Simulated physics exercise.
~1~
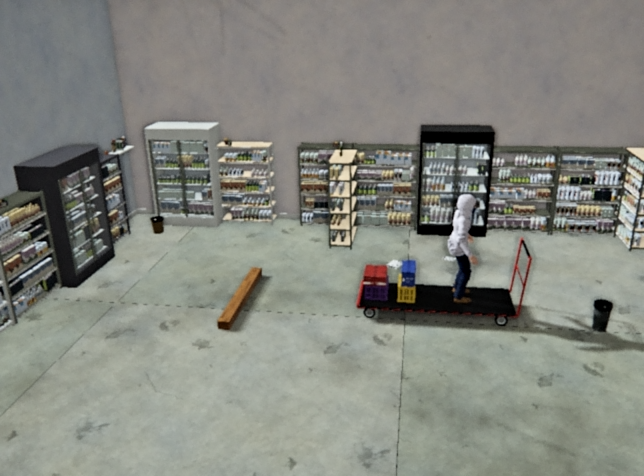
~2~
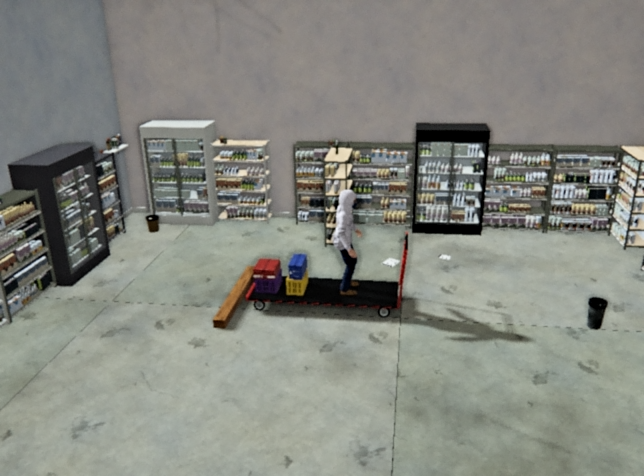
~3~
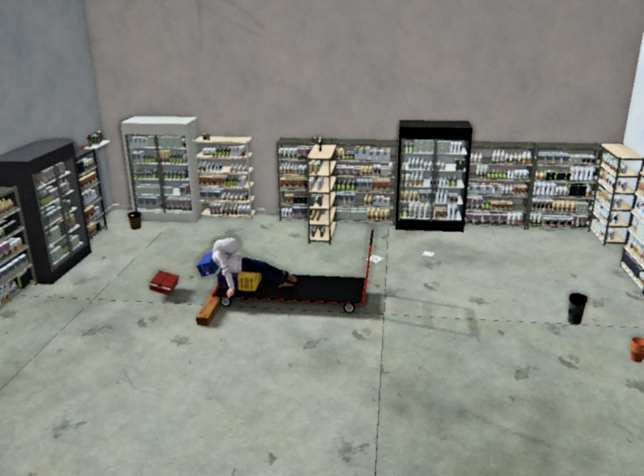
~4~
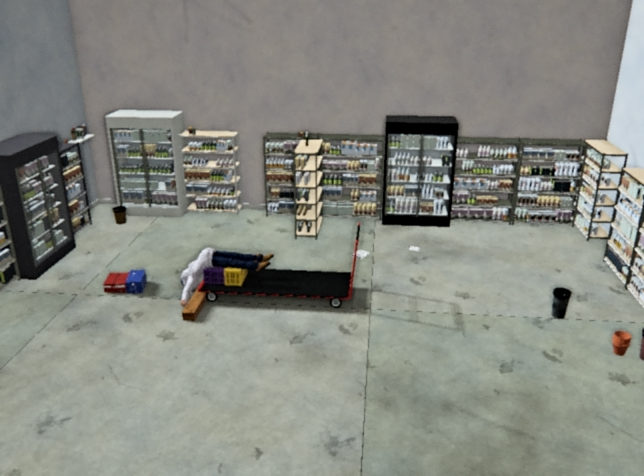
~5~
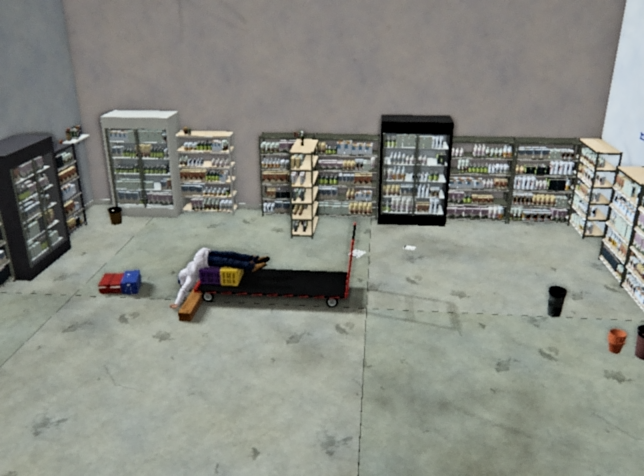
A trolley rolls left into a beam, throwing its rider face-down and two crates onto the floor.
